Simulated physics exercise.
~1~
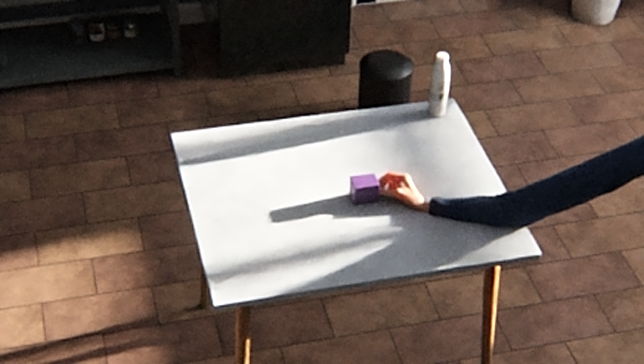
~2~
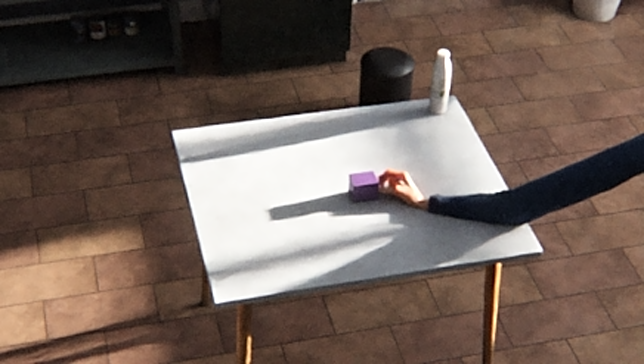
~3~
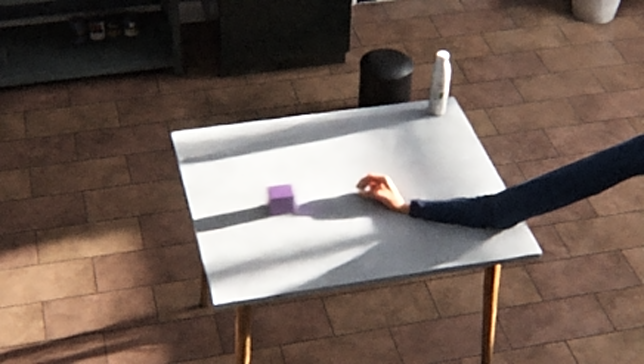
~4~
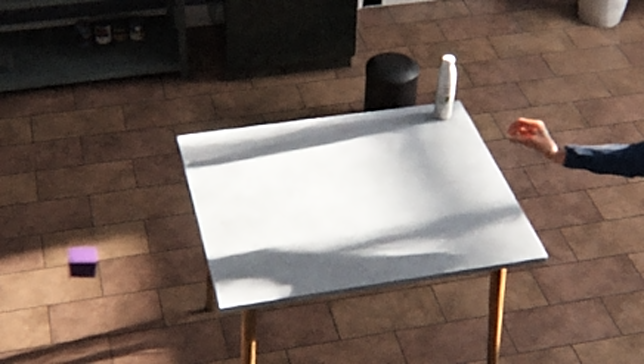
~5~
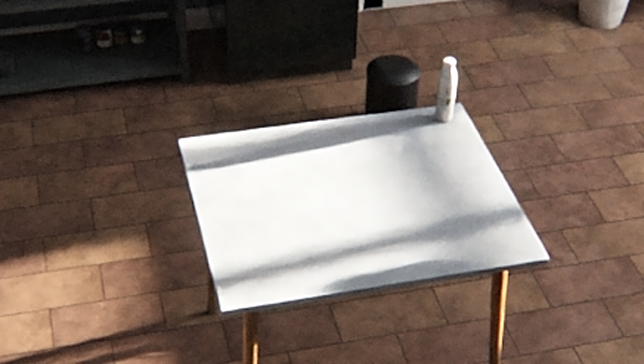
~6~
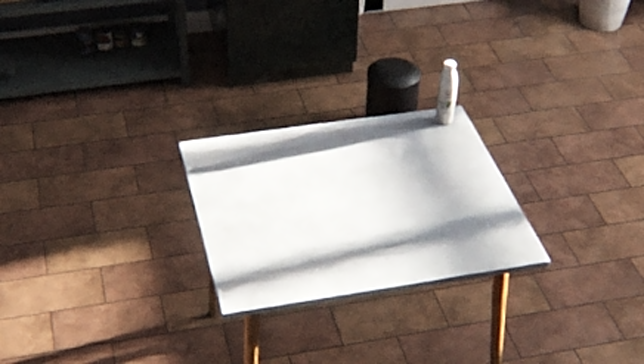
On a sunlit table, a hand shoves a purple block left past the edge and withdraws, leaving only a white bottle standing.
